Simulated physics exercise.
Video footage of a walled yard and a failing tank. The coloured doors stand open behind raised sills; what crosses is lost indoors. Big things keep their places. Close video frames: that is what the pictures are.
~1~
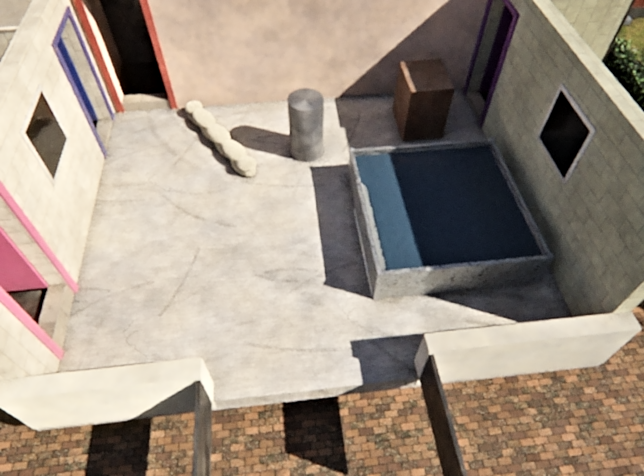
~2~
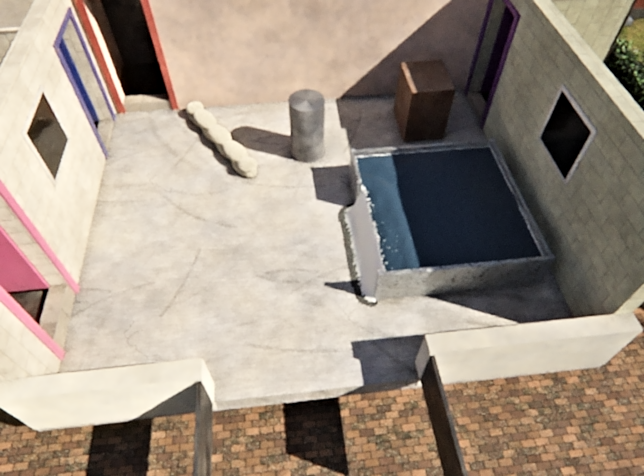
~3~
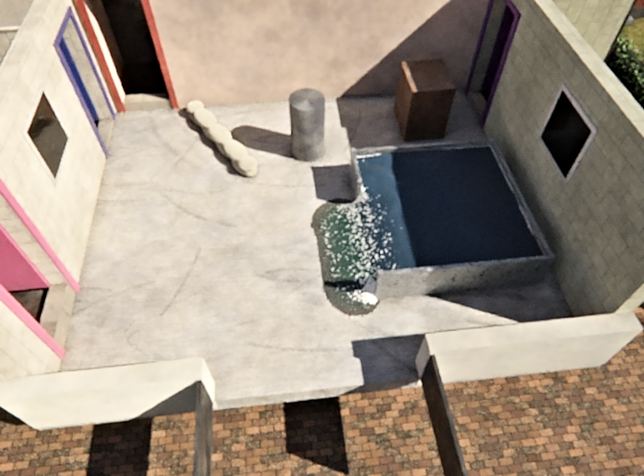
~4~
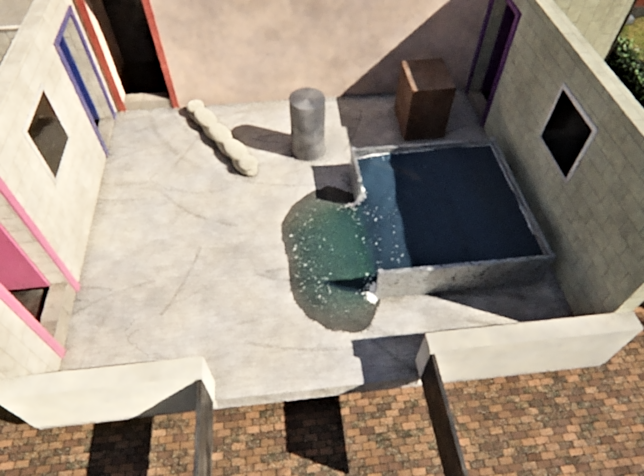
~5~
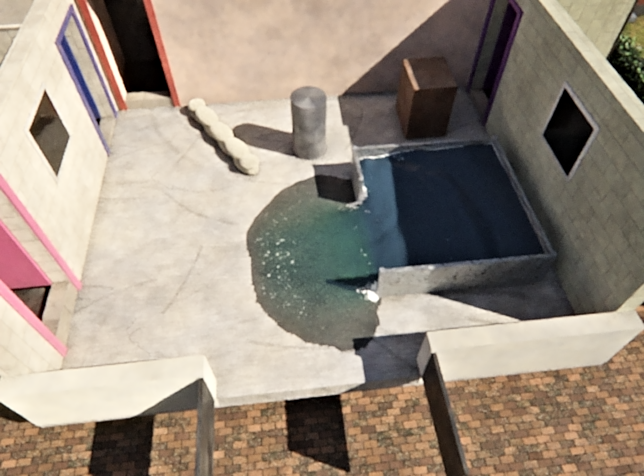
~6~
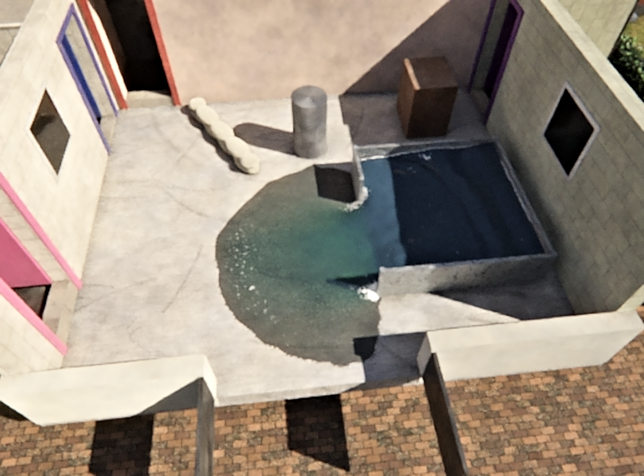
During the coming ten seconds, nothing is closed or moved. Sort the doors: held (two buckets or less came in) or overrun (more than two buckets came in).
Sorted: Red door held, blue door overrun, pink door held, purple door held.
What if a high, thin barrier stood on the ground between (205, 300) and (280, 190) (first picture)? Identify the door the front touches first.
I'd pick the pink one.
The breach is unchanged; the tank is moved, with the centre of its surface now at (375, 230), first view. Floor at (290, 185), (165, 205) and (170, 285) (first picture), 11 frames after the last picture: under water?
The first spot ends up left untouched, the second sodden and the third sodden.
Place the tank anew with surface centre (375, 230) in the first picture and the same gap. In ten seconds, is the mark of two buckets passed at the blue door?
As far as I can tell, blue gets swamped.
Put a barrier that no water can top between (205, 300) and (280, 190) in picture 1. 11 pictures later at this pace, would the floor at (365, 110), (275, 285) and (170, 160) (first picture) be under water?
Results in sequence: Bone-dry / swamped / bone-dry.
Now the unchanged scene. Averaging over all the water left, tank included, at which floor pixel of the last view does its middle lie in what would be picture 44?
I'd mark it close to (248, 223).
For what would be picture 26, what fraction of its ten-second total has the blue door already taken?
Some 0 in a hundred.
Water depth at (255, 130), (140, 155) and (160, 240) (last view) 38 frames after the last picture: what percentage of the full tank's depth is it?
First spot 2 %, second 20 %, third 20 %.
A moment on, water covers 40 % of the floor; the red door not reached, the blue door not reached, the pink door not reached, the purple door not reached.
Next, water covers 45 % of the floor; the red door not reached, the blue door not reached, the pink door wet at the sill, nothing in, the purple door not reached.
Then, water covers 50 % of the floor; the red door wet at the sill, nothing in, the blue door wet at the sill, nothing in, the pink door under two buckets in, the purple door not reached.
Later, water covers 55 % of the floor; the red door wet at the sill, nothing in, the blue door under two buckets in, the pink door under two buckets in, the purple door not reached.
In the end, water covers 70 % of the floor; the red door wet at the sill, nothing in, the blue door over two buckets in, the pink door under two buckets in, the purple door not reached.
